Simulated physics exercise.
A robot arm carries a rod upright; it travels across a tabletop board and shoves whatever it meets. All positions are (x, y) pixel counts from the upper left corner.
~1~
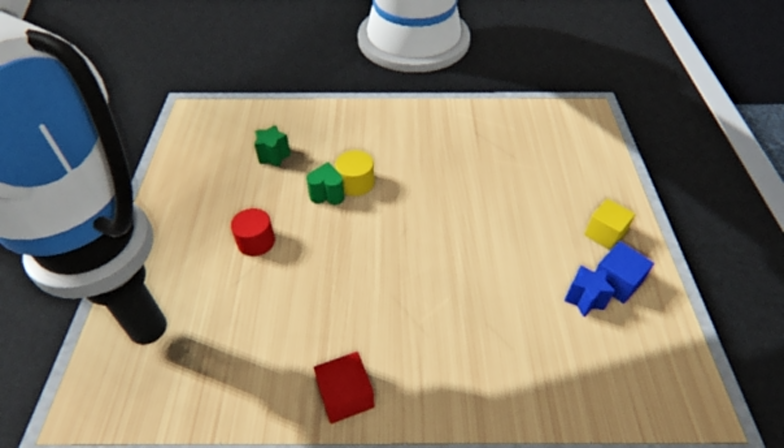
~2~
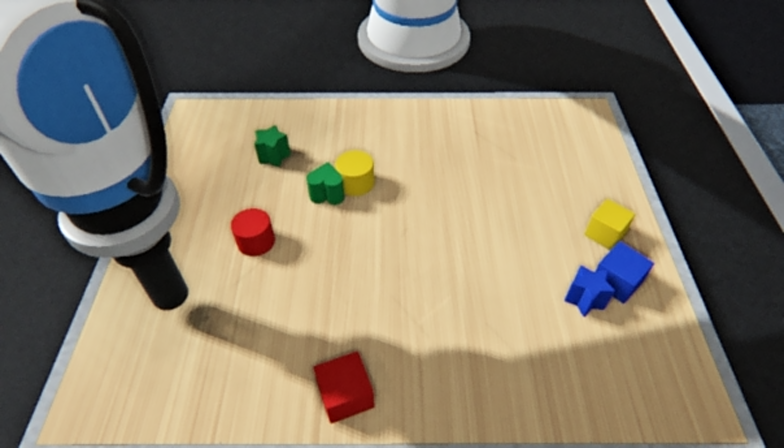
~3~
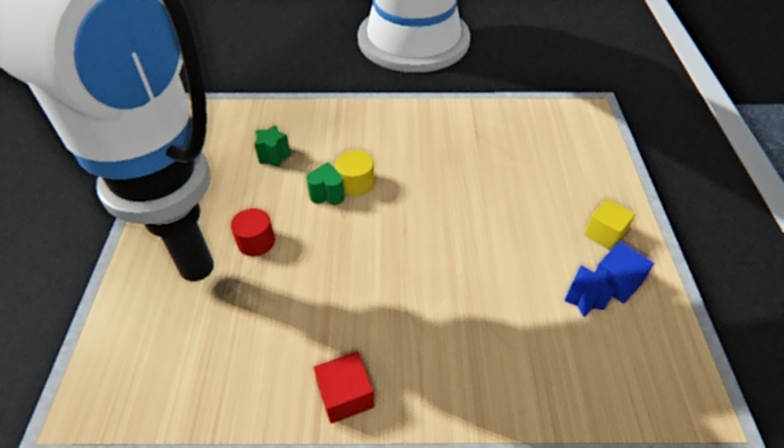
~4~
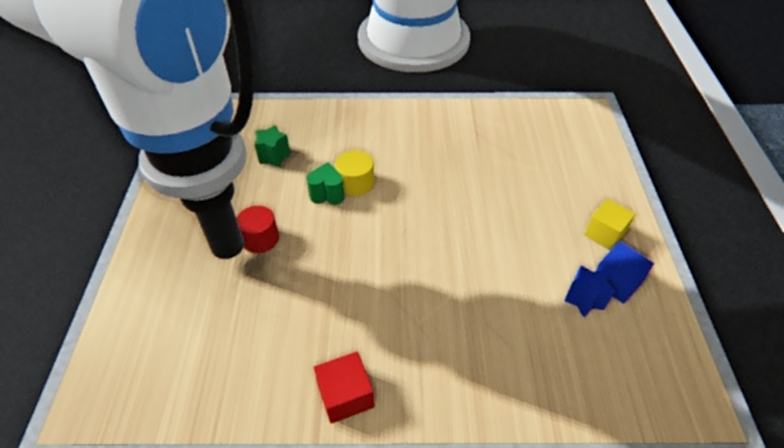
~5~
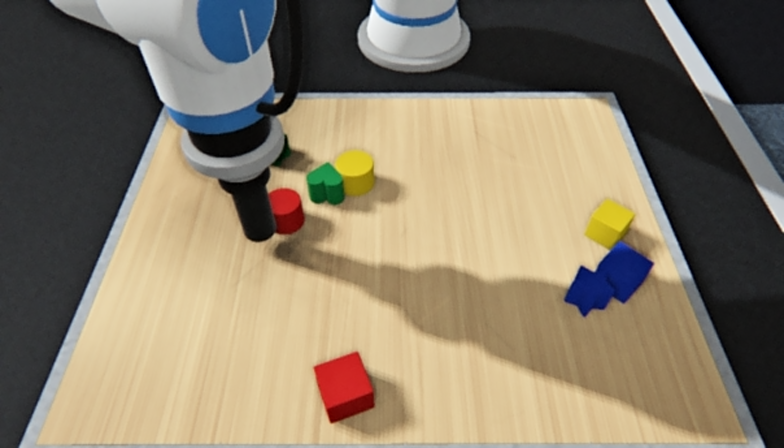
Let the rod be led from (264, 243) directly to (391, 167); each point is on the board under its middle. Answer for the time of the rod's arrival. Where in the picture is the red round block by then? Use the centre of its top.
When the path ends, it will be at (303, 168).
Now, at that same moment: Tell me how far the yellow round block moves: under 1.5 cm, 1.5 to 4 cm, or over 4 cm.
It travels more than 4 cm.
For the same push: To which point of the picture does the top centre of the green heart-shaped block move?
Expect it around (333, 151).
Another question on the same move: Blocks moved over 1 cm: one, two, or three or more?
I predict three or more.
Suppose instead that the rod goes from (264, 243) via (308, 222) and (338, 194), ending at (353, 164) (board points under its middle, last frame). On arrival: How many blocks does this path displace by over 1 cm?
There will be three or more blocks that move more than 1 cm.
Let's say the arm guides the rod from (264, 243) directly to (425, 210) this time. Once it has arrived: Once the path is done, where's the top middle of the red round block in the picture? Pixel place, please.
The middle of its upper face should be somewhere near (300, 189).
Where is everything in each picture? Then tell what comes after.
Tip of the rod at (149, 330), middles of tops, red round block at (250, 222), green heart-shaped block at (325, 175), yellow round block at (355, 163), in the first frame.
Rod at (172, 297), nothing pushed, in the second frame.
Rod at (198, 269), nothing pushed, in the third frame.
Rod at (228, 248), red round block at (255, 219), in the fourth frame.
Rod at (261, 231), red round block at (282, 201), green heart-shaped block at (325, 175), yellow round block at (355, 163), in the fifth frame.
The first path, step by step. One third of the way, rod at (309, 203); red round block at (303, 171); green heart-shaped block at (329, 159), turned 45° clockwise; yellow round block at (361, 161).
Two thirds of the way, rod at (351, 178); red round block at (303, 168); green heart-shaped block at (333, 151), turned 15° clockwise; yellow round block at (373, 152).
At the end, rod at (391, 155); red round block at (303, 168); green heart-shaped block at (333, 151), turned 15° clockwise; yellow round block at (406, 127).
